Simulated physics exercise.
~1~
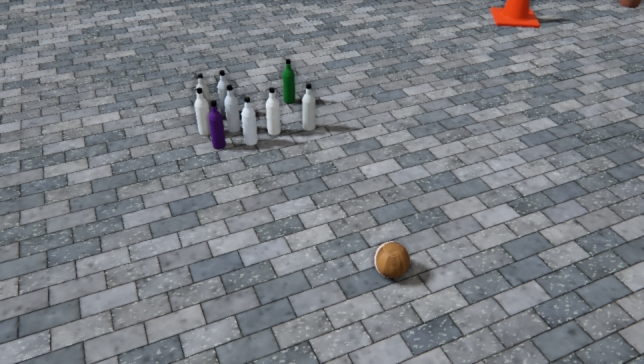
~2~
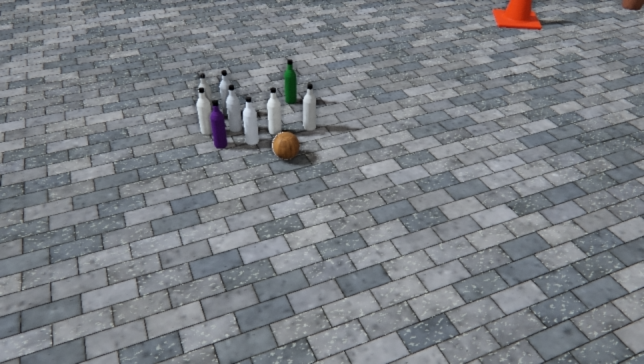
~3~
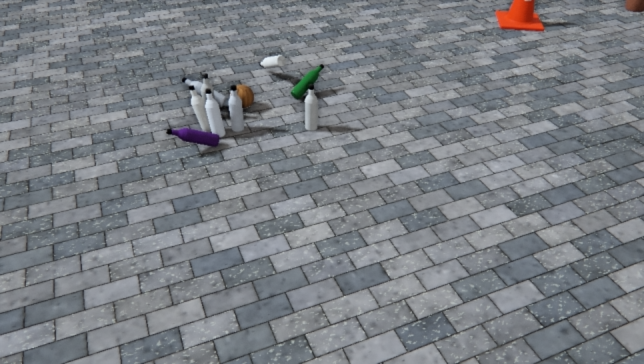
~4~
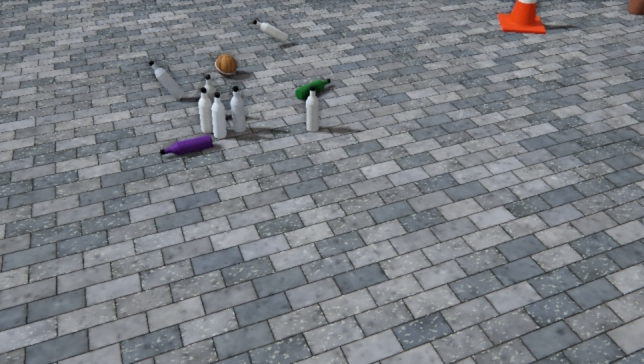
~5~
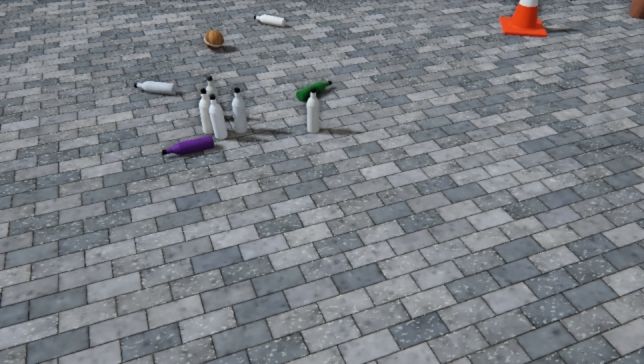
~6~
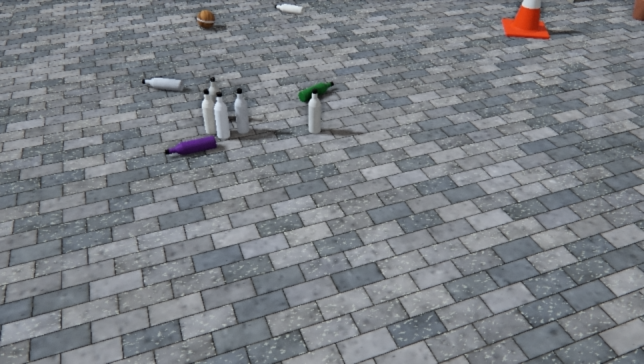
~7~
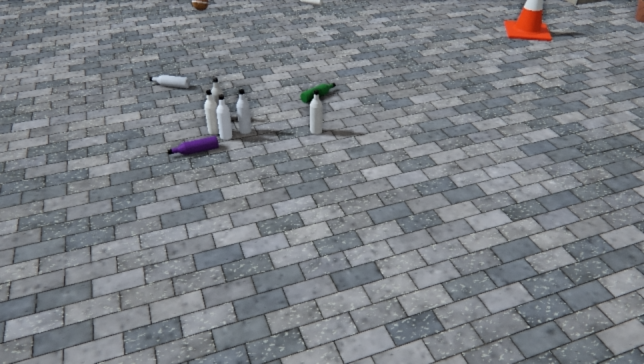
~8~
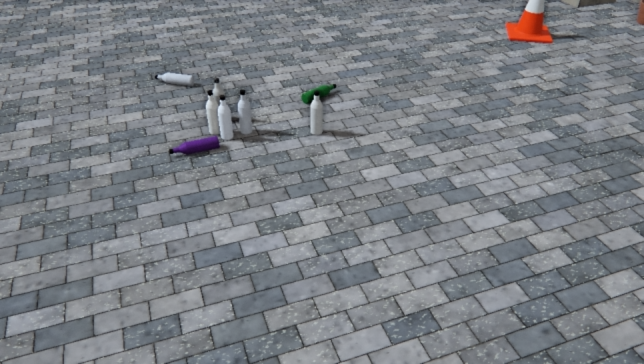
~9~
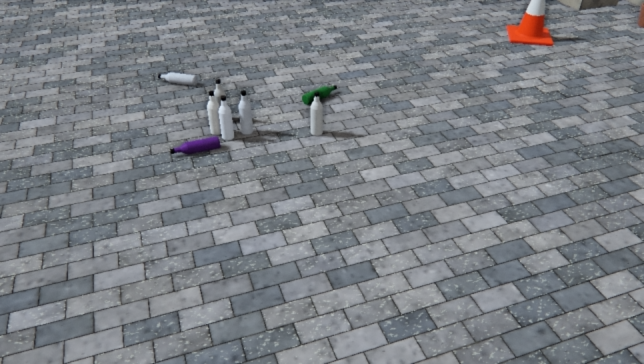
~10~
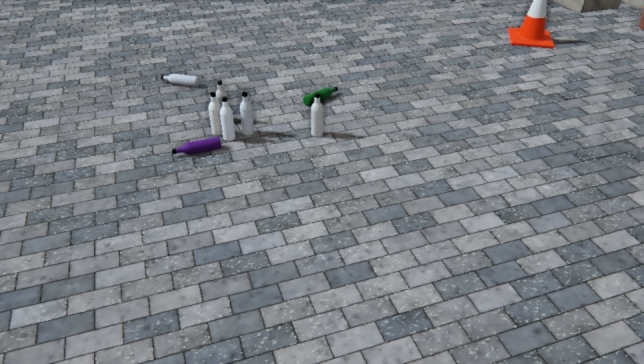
On a grey paved area with an orange cone behind, a wooden ball rolled into a group of standing bottles, knocked down the purple, the green and two white ones, and rolled away out of view, leaving five white bottles upright.
